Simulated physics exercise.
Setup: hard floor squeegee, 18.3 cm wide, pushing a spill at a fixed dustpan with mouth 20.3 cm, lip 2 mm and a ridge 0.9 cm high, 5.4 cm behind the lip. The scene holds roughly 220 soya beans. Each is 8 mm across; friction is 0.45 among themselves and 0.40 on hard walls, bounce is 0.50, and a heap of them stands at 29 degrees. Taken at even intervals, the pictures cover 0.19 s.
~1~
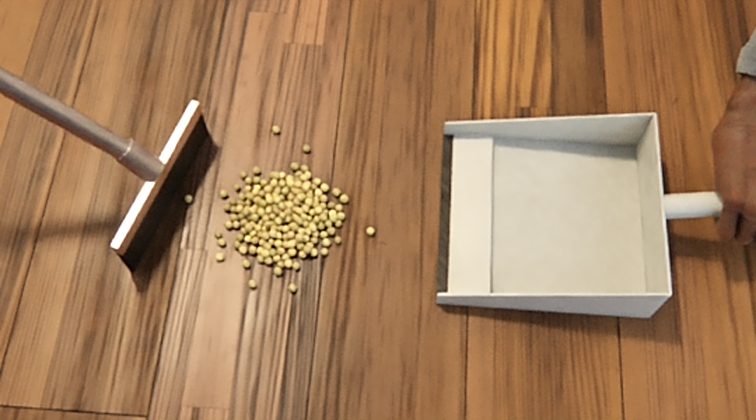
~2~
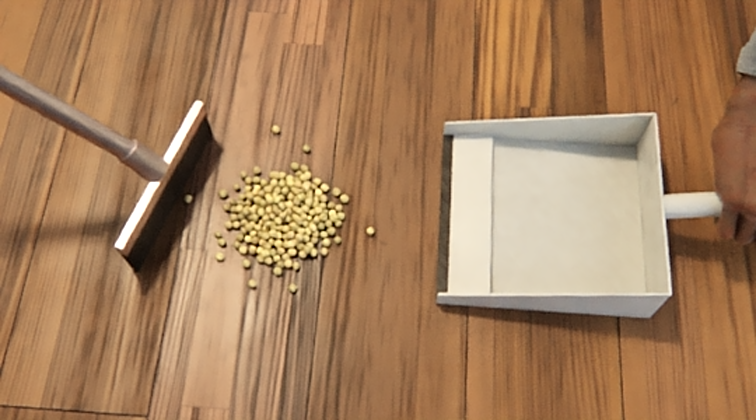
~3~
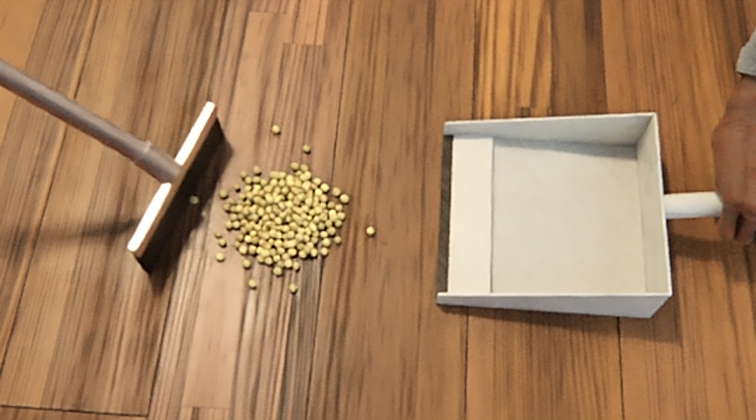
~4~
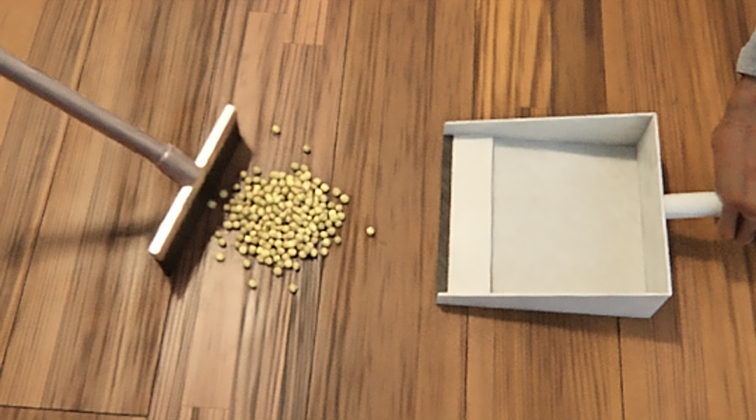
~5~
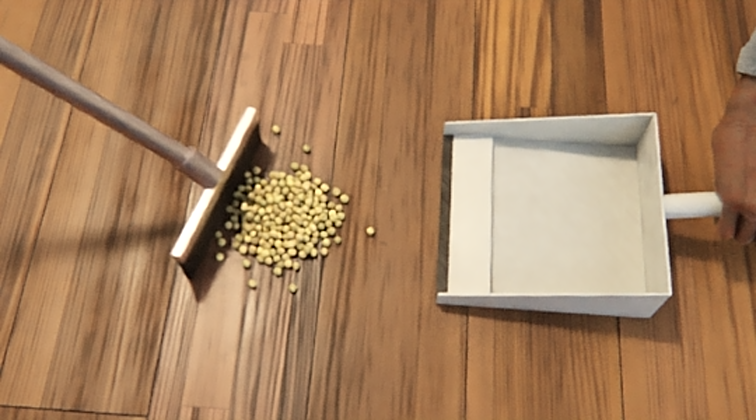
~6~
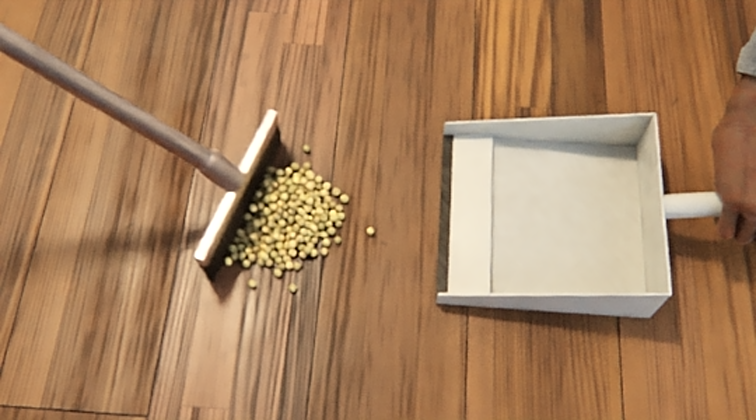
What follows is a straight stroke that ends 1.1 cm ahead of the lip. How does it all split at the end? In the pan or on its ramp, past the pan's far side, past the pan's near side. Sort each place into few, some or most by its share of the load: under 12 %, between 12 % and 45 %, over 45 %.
Shares: Pan: Some; far side: Few; near side: Some.
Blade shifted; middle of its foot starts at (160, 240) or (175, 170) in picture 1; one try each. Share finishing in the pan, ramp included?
The two tries give about 25 % and about 20 %.
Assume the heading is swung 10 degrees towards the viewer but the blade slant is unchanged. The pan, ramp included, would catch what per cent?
The pan, ramp included, would get around 30 per cent.
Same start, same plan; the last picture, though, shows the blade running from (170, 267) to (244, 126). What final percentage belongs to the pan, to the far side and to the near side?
Pan 30 % / far 0 % / near 25 %.
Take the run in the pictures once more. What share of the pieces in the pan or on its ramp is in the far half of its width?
Roughly 30 per cent.
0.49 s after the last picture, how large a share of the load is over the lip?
I'd say some 30 per cent.
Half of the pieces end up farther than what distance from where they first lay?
The figure is about 18 cm.
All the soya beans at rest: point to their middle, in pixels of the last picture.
At about (434, 257).
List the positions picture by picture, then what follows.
Blade from (119, 249) to (196, 110), moved 0.0 cm, 0 of the pieces shifted so far; middle of the pieces at (280, 213); pan at (559, 222), in the first frame.
Blade from (123, 249) to (200, 110), moved 0.4 cm, 0 of the pieces shifted so far; middle of the pieces at (280, 213), in the second frame.
Blade from (136, 251) to (212, 112), moved 1.7 cm, 1 of the pieces shifted so far; middle of the pieces at (280, 213), in the third frame.
Blade from (157, 254) to (232, 114), moved 3.9 cm, 1 of the pieces shifted so far; middle of the pieces at (280, 213), in the fourth frame.
Blade from (180, 257) to (252, 117), moved 6.2 cm, 8 of the pieces shifted so far; middle of the pieces at (281, 213), in the fifth frame.
Blade from (202, 260) to (273, 119), moved 8.5 cm, 130 of the pieces shifted so far; middle of the pieces at (284, 213); pan at (559, 222), in the sixth frame.
Then, 0.15 s after the last picture, middle of the blade 12 cm from the lip; 0 % over the lip, far side 0 %, near side 10 %.
Then, 0.26 s after the last picture, middle of the blade 6 cm from the lip; 0 % over the lip, far side 0 %, near side 20 %.
Then, 0.49 s after the last picture, middle of the blade 4 cm from the lip; 30 % over the lip, far side 0 %, near side 25 %.
In the end, pan 25 %, far side 0 %, near side 25 %, in front of the lip or behind the blade 50 %.
